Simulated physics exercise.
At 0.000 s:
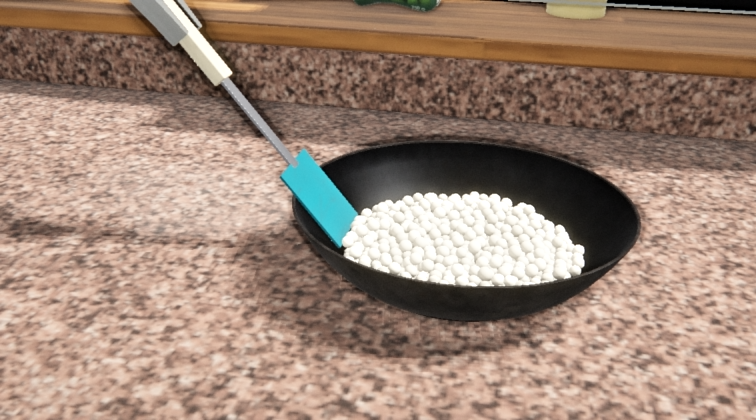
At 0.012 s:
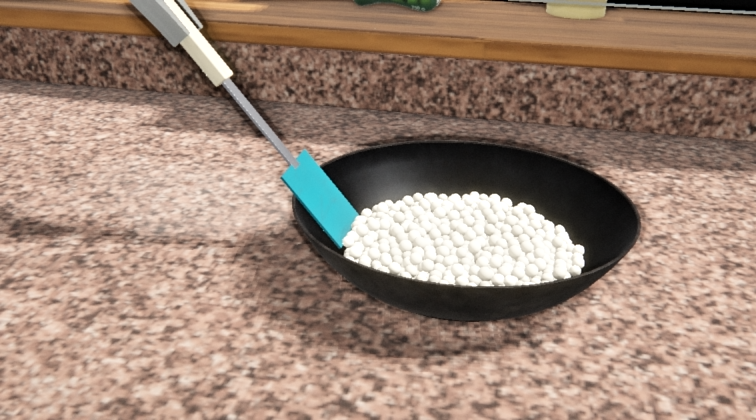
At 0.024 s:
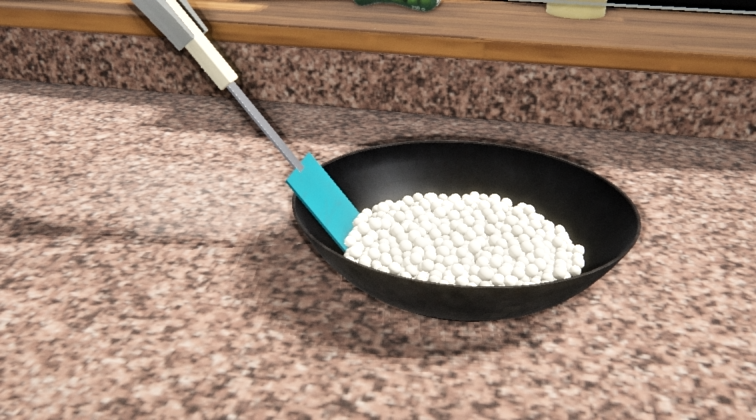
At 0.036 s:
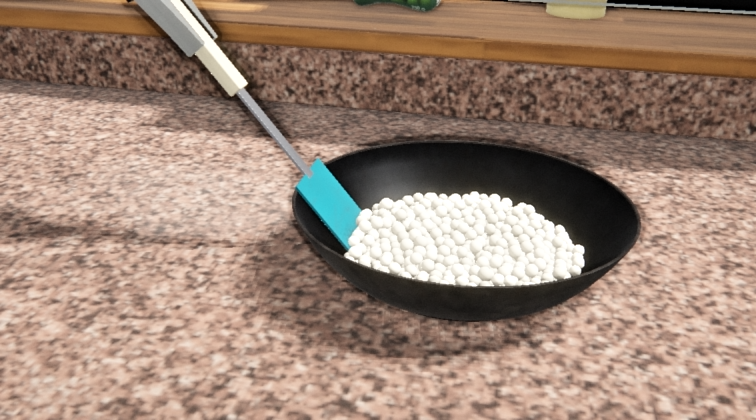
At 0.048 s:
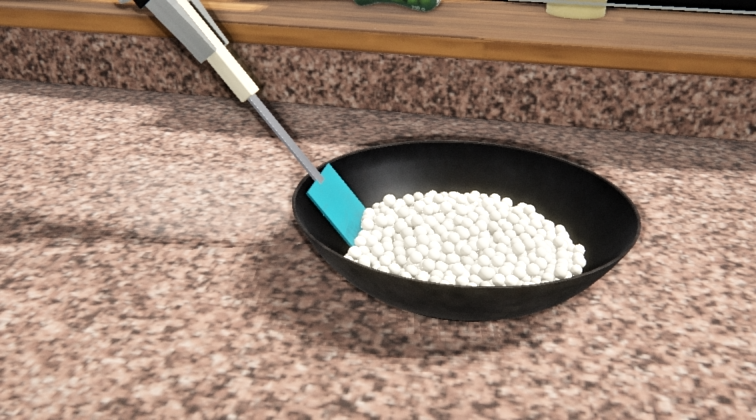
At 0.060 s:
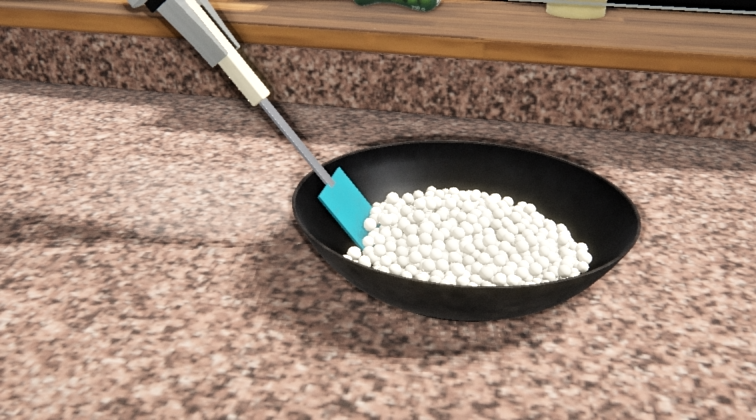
On a speckled stone countertop, a gripper holding a turquoise spatula slid it slowly a short way to the right inside a black wok, nudging the left edge of a pile of small white beads.
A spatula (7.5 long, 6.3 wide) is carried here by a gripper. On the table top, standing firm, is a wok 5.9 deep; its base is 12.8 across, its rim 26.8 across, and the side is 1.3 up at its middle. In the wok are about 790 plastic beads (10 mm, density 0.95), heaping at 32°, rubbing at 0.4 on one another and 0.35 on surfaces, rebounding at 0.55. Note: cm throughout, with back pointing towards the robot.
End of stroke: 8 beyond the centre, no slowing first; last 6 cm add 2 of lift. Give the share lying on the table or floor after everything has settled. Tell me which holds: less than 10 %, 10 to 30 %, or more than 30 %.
Less than 10 % holds.
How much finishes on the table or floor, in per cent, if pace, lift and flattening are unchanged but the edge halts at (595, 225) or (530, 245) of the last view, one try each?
Try 1: Approx. 25 %; try 2: Approx. 0 %.
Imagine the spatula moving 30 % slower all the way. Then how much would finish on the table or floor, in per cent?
Roughly 0 per cent, I'd say.
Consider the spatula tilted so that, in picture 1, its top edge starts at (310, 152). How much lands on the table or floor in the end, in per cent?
10 percent or thereabouts.
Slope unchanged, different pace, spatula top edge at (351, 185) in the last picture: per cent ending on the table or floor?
Estimate: Close to 20 %.
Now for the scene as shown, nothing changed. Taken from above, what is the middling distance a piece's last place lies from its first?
Somewhere near 3 centimetres, I reckon.
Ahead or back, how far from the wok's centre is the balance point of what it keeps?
I'd put it at roughly 3.5 cm toward the front.
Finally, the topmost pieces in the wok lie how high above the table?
About 6.0 centimetres.
By 0.13 s, sloping 50°, highest piece 5 above the table; 786 in the wok.
By 0.19 s, sloping 50°, highest piece 6 above the table; 786 in the wok.
By 0.42 s, sloping 50°, highest piece 7 above the table; 739 in the wok, 37 on the table or floor, 10 on the blade or in flight.
By 1.47 s, sloping 50°, highest piece 6 above the table; 736 in the wok, 50 on the table or floor.
Final count, 736 in the wok, 50 on the table or floor. That is 6 % on the table or floor.
